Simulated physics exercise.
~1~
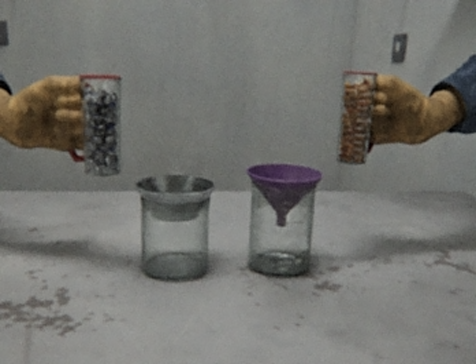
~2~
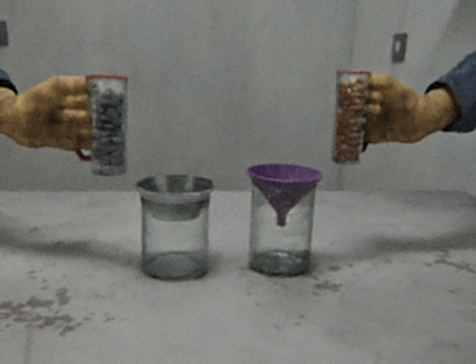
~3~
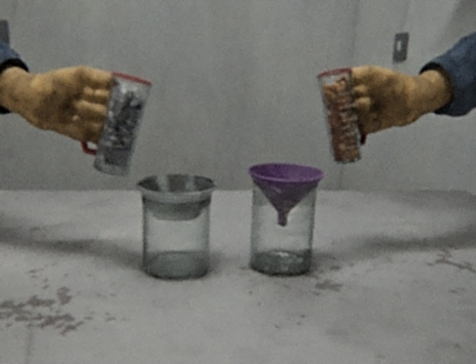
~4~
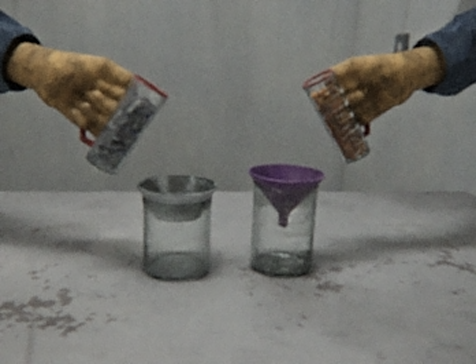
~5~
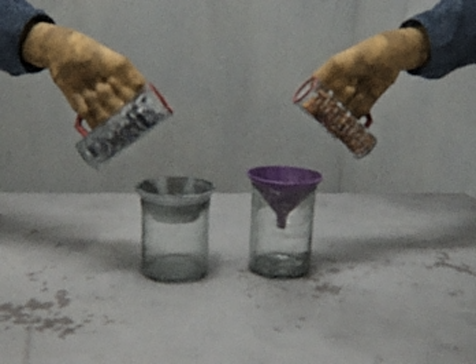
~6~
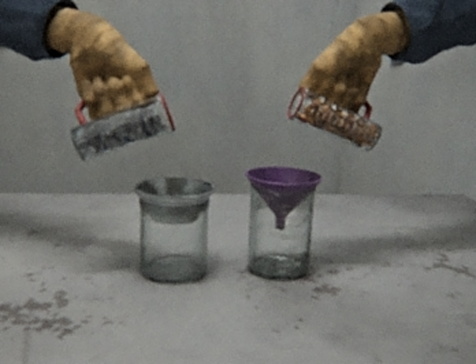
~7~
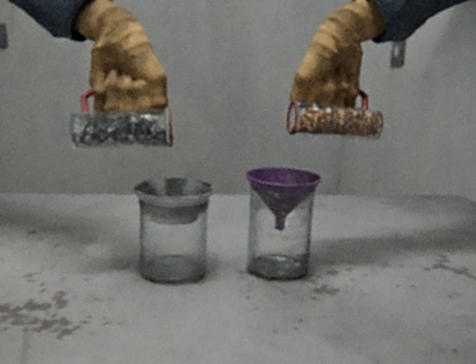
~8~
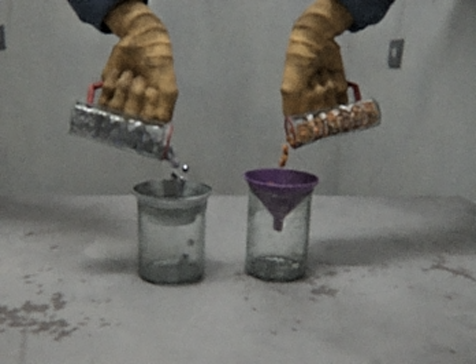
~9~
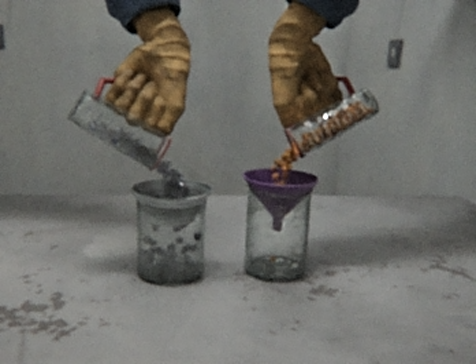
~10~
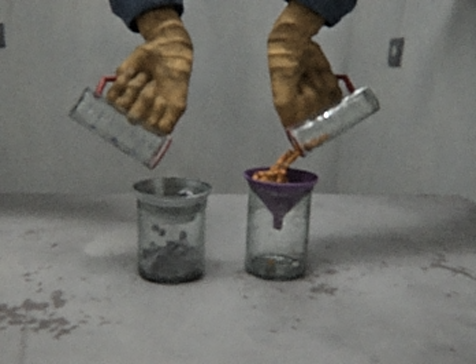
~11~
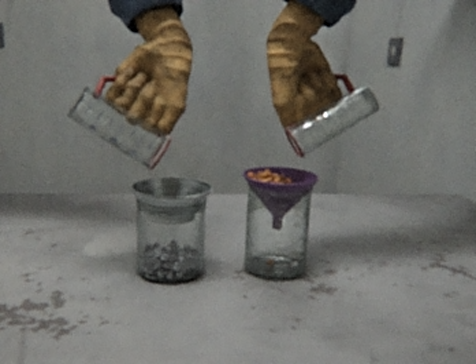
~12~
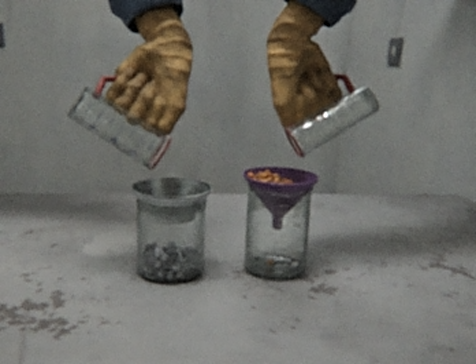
Two clear cups with red rims, held by hands in tan gloves and dark blue sleeves, move inward above a pale, stained table in front of a grey wall, seen from the front. Below them stand two glass jars, the left with a grey funnel and the right with a purple one. The hands tip the cups, and grey pieces pour on the left while orange ones pour on the right. The grey pieces drop through and settle in the left jar. The orange pieces heap up in the purple funnel and stay there, as both emptied cups hang tilted above.
